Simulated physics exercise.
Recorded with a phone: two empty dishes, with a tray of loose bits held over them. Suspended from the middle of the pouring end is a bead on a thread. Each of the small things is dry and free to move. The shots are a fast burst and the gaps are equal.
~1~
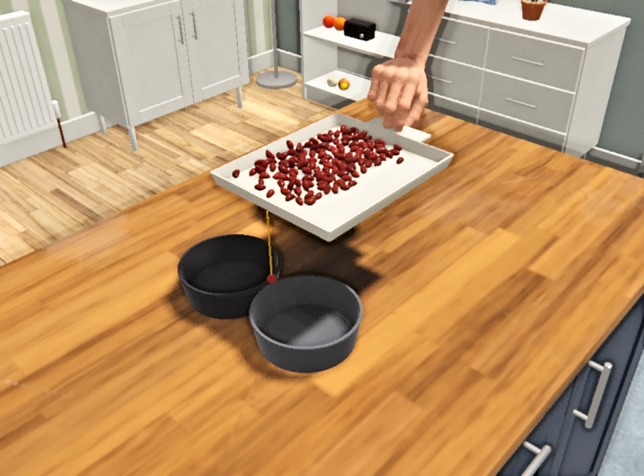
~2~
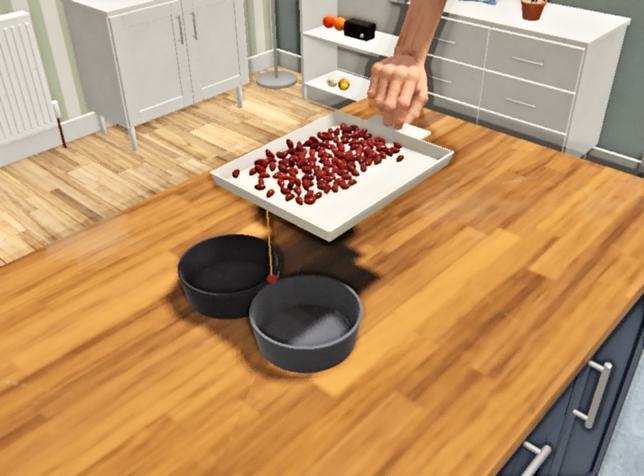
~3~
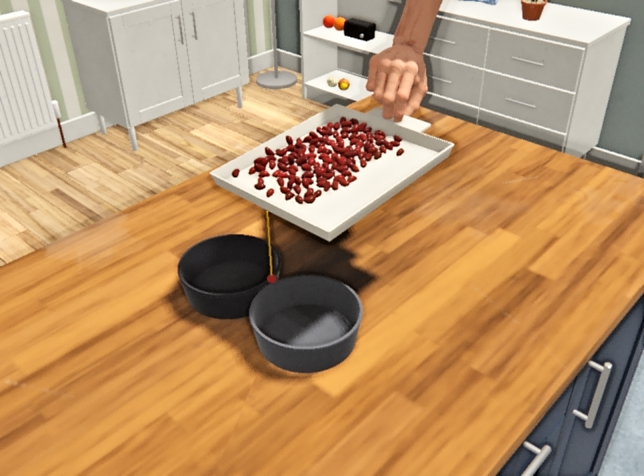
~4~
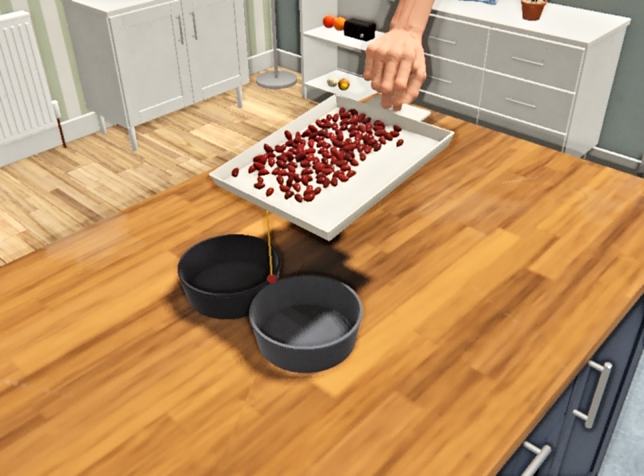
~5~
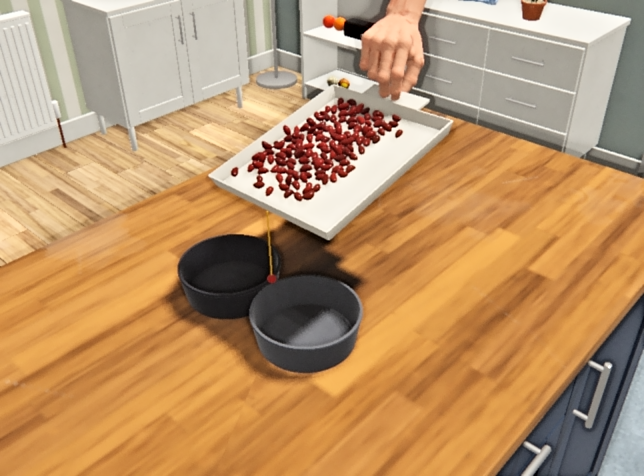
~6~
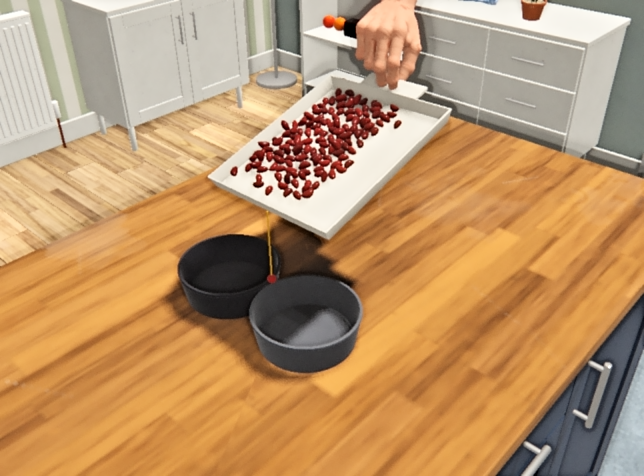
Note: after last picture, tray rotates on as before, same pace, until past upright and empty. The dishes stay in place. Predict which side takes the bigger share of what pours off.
Watch, the one on the left side catches more of it.
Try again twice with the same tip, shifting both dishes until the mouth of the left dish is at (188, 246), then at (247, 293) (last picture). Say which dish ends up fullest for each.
Try 1 - the dish at right; try 2 - the dish at left.
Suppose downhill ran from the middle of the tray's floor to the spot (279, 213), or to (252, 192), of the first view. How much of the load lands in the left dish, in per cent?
10 % and 90 %.
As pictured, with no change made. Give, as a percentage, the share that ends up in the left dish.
Close to 40 in every hundred pieces.
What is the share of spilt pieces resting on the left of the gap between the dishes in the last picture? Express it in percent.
I'd say some 100 in a hundred.
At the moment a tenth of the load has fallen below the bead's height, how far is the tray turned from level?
It is at around 105 degrees.
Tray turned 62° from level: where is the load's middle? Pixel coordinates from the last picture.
Look about (261, 160) in the last picture.
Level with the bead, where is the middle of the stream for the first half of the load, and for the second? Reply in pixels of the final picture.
Close to (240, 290), then close to (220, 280).
Shortly afterwards, tray tipped steeply; all but a few on the tray; only a few in the air.
Next, tray tipped past a quarter turn; the bulk on the tray; only a few in the right dish; only a few in the left dish; a little outside both; a little in the air.
Some moments later, tray tipped past a quarter turn; near a quarter in the right dish; near a third in the left dish; near a third outside both.
In the end, tray tipped past a quarter turn; near a quarter in the right dish; near a third in the left dish; near a third outside both.
